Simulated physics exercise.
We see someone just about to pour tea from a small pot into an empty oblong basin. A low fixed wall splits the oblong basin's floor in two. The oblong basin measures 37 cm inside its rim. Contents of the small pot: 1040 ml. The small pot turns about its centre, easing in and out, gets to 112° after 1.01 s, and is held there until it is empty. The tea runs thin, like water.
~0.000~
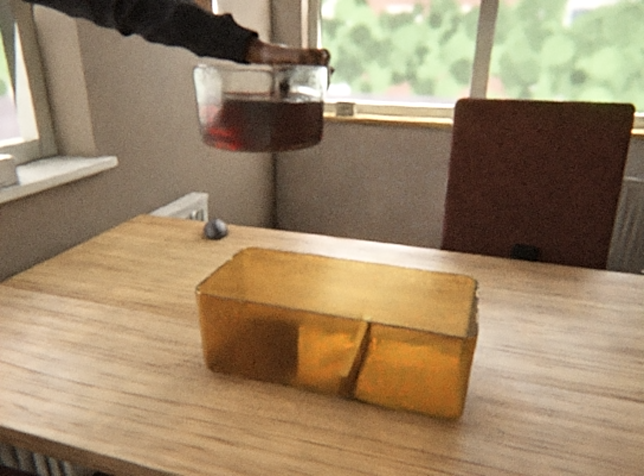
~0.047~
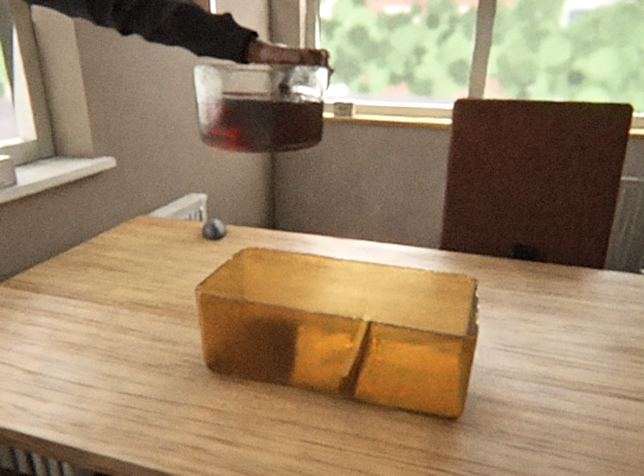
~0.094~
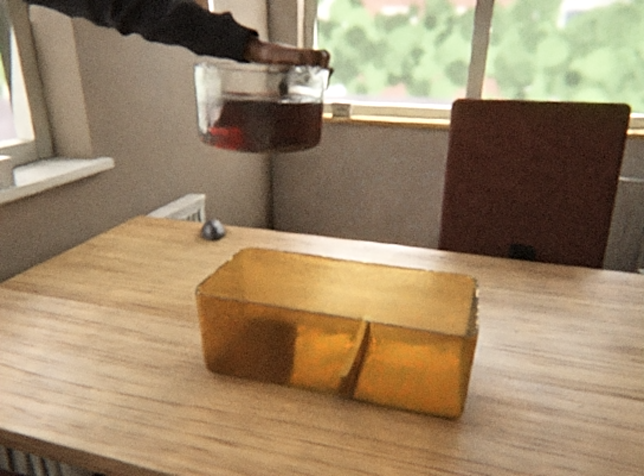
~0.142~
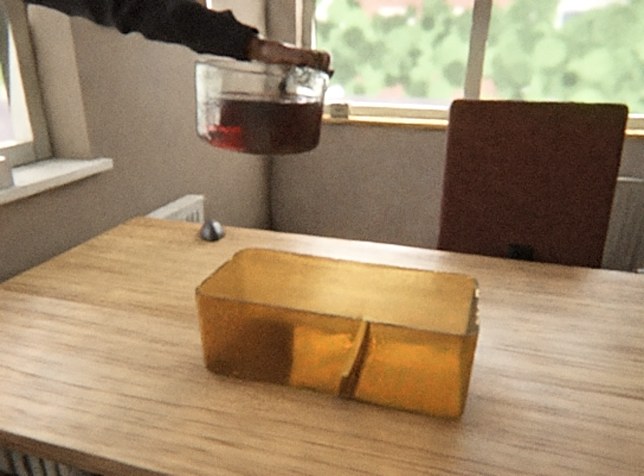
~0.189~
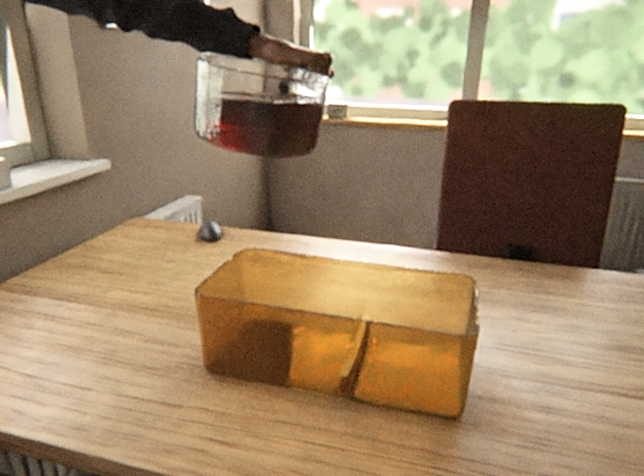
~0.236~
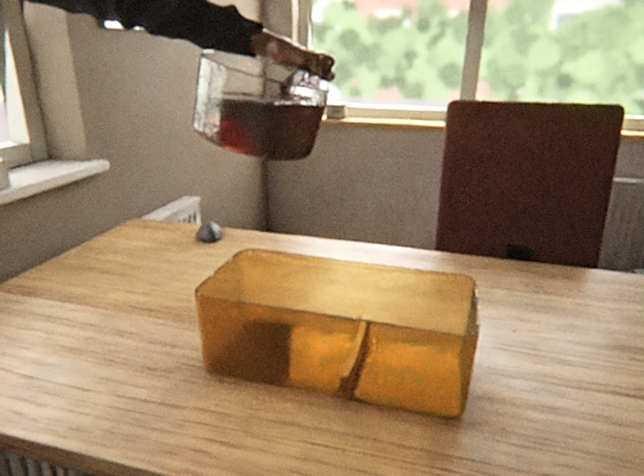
The clip shows a hand holding a small clear pot of dark reddish tea above an amber, see-through oblong basin on a wooden table, then slowly tilting the pot slightly to the right while the basin stays still.
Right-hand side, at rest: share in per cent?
55 per cent.
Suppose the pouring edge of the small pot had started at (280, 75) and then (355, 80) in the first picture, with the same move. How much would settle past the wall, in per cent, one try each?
Around 20 per cent first, around 80 per cent next.
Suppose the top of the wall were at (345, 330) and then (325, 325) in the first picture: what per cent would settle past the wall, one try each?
Try 1: 75 %; try 2: 95 %.
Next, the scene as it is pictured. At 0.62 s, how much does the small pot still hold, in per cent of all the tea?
About 62 per cent.
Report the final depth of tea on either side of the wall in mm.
On the left it stands about 14 mm, on the right about 24 mm.
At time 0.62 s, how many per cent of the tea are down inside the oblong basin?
Roughly 1 percent.
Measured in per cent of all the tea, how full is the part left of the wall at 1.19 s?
36 %.
After 0.62 s the tilt is 75° and 63 per cent is still to pour, 0 is left of the wall and 1 right of it.
After 0.90 s the tilt is 109° and 11 per cent is still to pour, 11 is left of the wall and 57 right of it.
After 1.19 s the tilt is 112° and 0 per cent is still to pour, 36 is left of the wall and 60 right of it.
After 1.51 s the tilt is 112° and 0 per cent is still to pour, 43 is left of the wall and 56 right of it.
In the end 43 per cent lies left of the wall, 55 right of it and 1 outside.
